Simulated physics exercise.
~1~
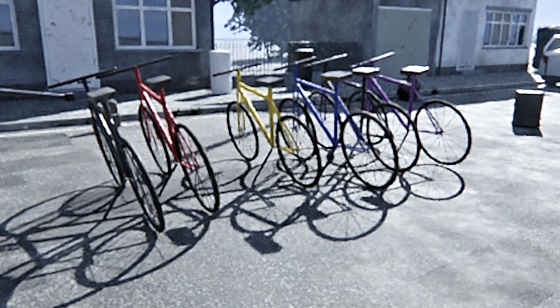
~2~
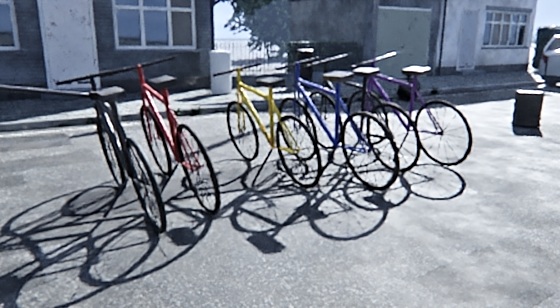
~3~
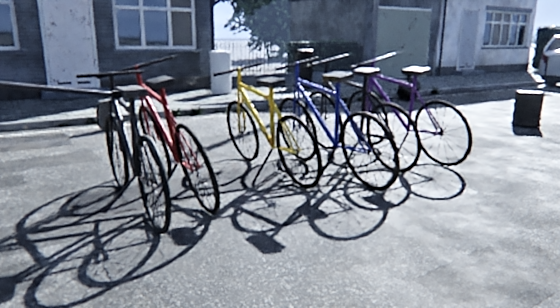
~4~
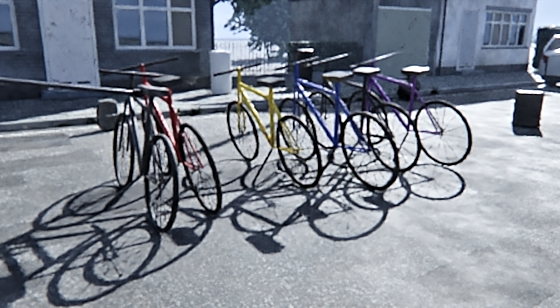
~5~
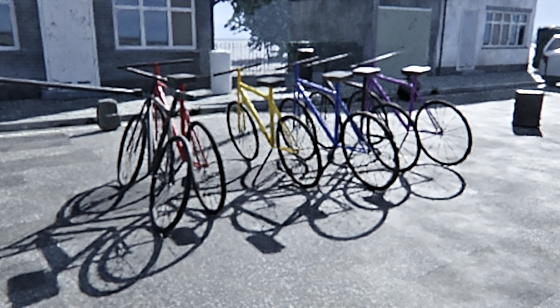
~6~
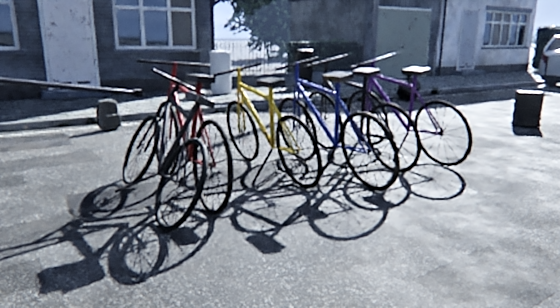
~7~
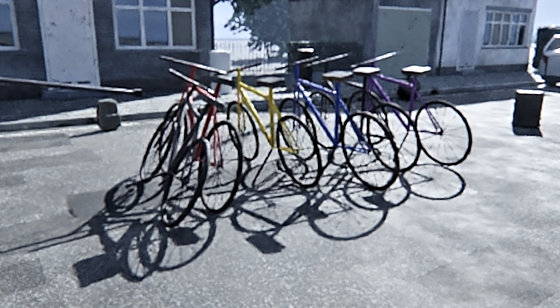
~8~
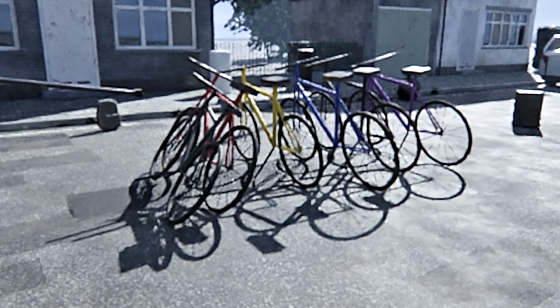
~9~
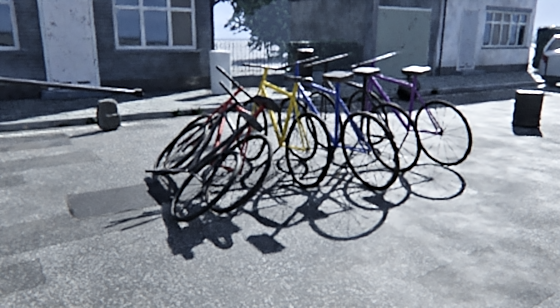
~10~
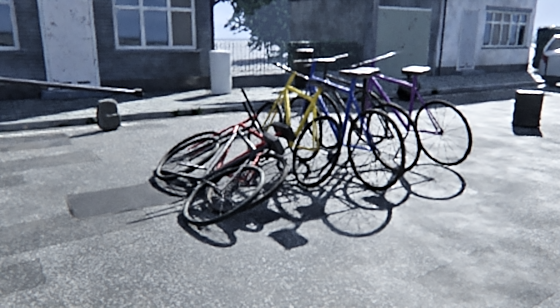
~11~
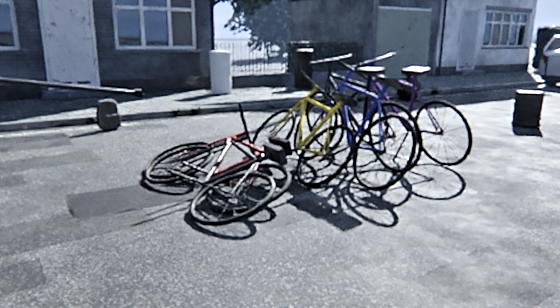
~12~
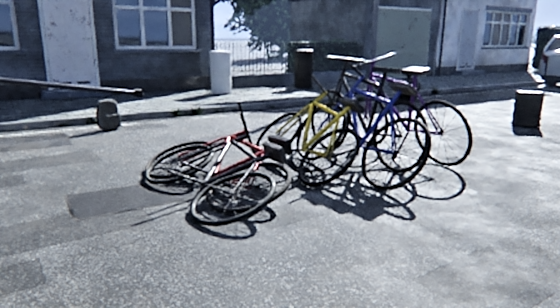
A long pole slid in from the left and nudged the dark bicycle at the end of a roadside row, tipping it into the red one. Both toppled flat on the ground, while the yellow and blue bikes tilted over rightward and the purple one stayed standing.
